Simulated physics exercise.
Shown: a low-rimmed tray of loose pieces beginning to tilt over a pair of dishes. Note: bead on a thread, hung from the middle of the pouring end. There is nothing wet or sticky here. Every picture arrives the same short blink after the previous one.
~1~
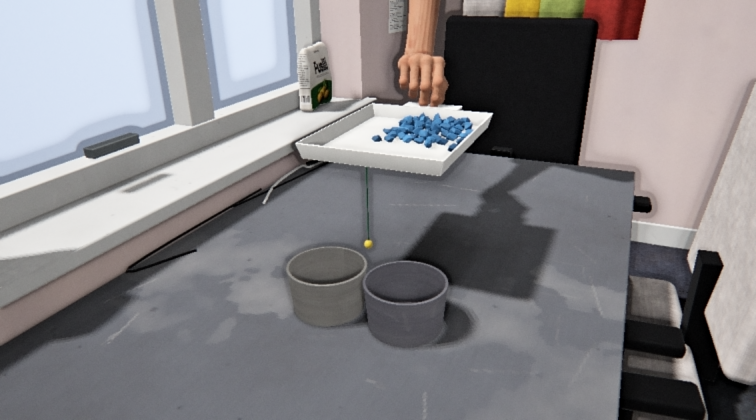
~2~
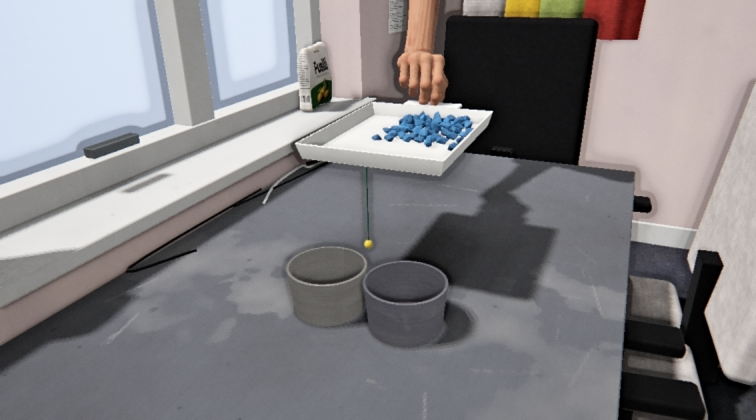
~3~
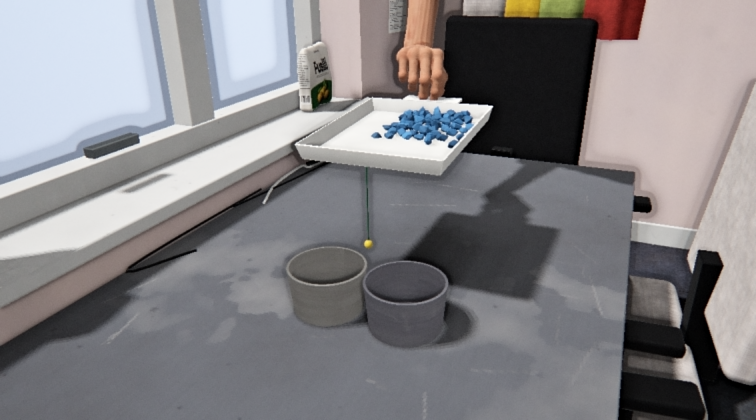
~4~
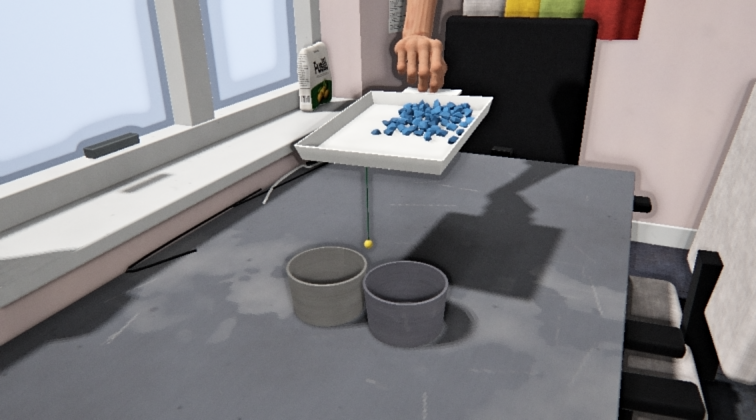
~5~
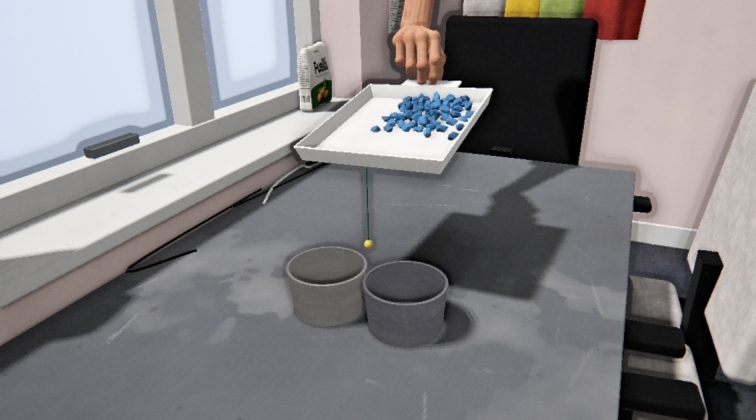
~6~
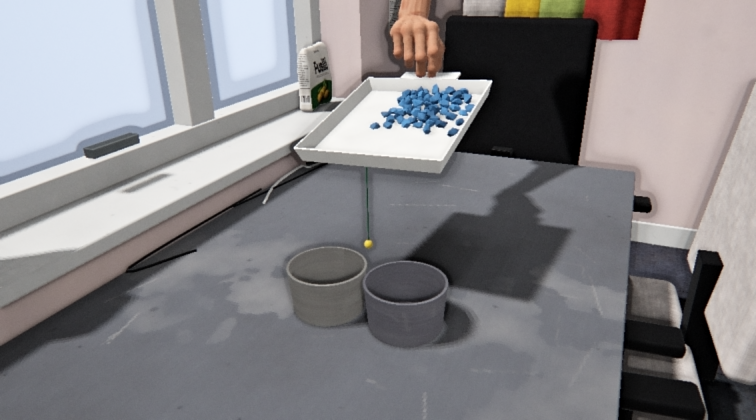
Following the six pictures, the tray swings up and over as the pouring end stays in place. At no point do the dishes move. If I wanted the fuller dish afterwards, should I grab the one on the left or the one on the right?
Grab the left one.
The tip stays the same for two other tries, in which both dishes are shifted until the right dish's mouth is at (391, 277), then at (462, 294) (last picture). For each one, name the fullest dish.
In order of the tries: The dish on the left side, then the dish on the left side.
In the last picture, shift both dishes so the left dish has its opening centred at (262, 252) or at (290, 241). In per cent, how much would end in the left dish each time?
You'd get 10 in a hundred first and 10 in a hundred after that.
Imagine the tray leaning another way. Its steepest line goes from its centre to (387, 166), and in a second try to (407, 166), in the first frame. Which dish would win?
The rightmost dish; the rightmost dish.
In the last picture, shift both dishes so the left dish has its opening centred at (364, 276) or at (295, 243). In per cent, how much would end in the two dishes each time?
Estimate: 40 % first, 40 % second.
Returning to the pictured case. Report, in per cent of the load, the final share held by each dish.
Left dish around 60 percent; right dish around 20 percent.
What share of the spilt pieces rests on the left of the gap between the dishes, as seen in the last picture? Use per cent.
Around 100 per cent, I reckon.
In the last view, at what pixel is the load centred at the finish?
Near pixel (329, 301).
Just after the last frame, tray tipped steeply; almost all on the tray; just a few in the right dish; just a few in the left dish; about a tenth in the air.
A moment on, tray tipped right over; roughly two thirds on the tray; about a tenth in the right dish; about a tenth in the left dish; just a few outside both; about a tenth in the air.
Further on, tray tipped past a quarter turn; roughly a quarter in the right dish; roughly two thirds in the left dish; roughly a quarter outside both.
When it is over, tray tipped past a quarter turn; roughly a quarter in the right dish; roughly two thirds in the left dish; roughly a quarter outside both.
